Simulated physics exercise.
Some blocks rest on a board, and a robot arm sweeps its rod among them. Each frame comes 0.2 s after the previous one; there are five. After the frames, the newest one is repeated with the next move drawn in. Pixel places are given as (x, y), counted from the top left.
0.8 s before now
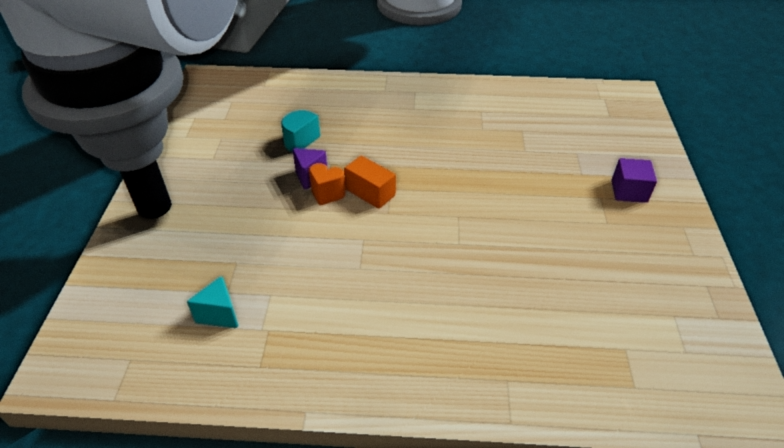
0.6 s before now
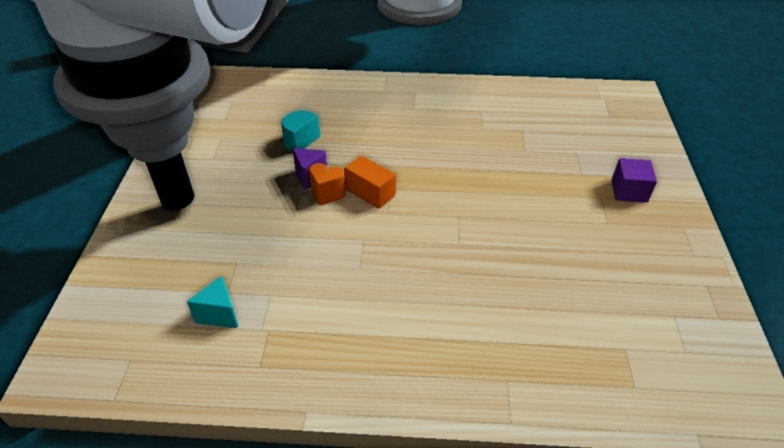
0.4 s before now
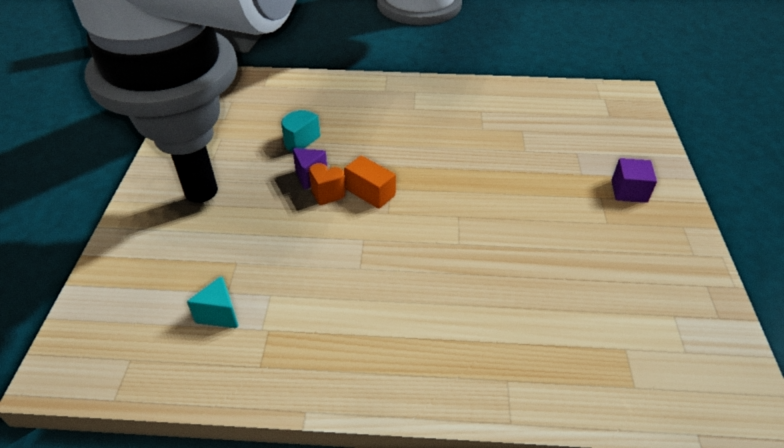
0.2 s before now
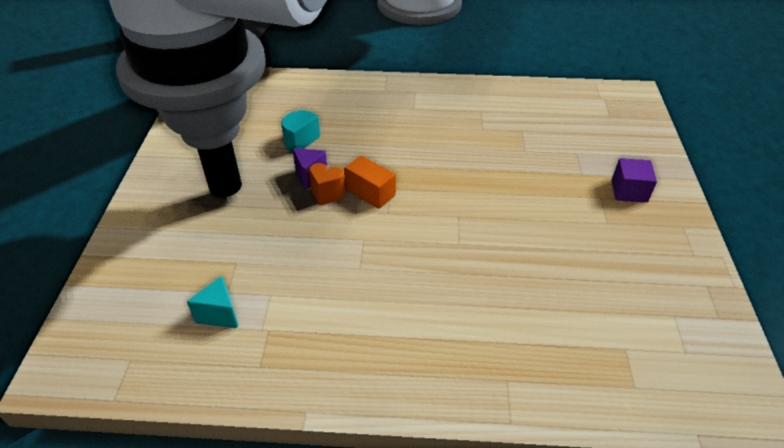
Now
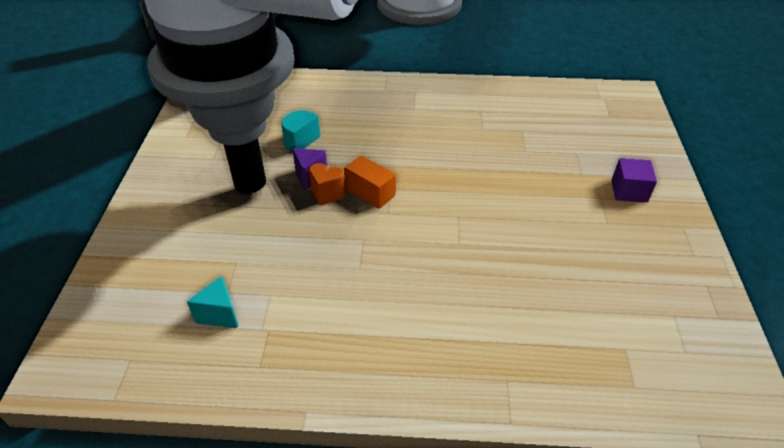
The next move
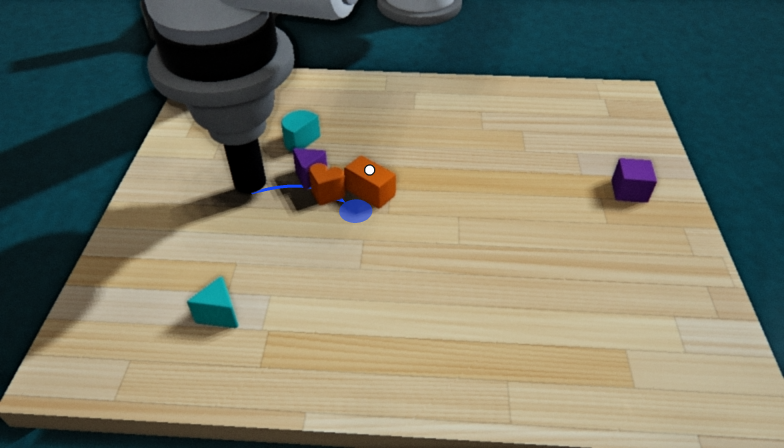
On a light wooden board, a robot arm's dark rod glides right from the left side toward a turquoise D-shaped block, a purple triangle, an orange heart and an orange rectangular block, while every block stays still.
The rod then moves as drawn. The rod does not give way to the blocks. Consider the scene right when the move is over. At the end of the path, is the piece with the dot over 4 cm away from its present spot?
That would be a no.
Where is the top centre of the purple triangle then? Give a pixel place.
By then it is at (328, 150).
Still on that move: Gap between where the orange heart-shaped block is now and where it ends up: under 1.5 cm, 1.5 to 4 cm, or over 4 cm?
It will fall in the top band, over 4 cm.
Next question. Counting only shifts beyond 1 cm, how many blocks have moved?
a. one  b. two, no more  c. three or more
The answer is c.
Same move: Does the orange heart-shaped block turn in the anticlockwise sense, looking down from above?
The answer is no.
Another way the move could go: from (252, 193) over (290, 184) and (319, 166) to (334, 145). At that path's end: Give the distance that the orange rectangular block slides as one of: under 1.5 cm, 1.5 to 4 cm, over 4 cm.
Result: Under 1.5 cm.
The line goes from (252, 193) through (291, 186) and (328, 192) to (356, 211); the dot is on the orange rectangular block.
On the path given first. One third of the way, rod at (290, 176); purple triangle at (312, 153).
Two thirds of the way, rod at (327, 183); purple triangle at (328, 150), turned 35° anticlockwise; orange heart-shaped block at (355, 176), turned 30° clockwise; orange rectangular block at (384, 170).
At the end, rod at (355, 201); turquoise D-shaped block unmoved; purple triangle at (328, 150), turned 35° anticlockwise; orange heart-shaped block at (386, 190), turned 20° clockwise; orange rectangular block at (391, 169).
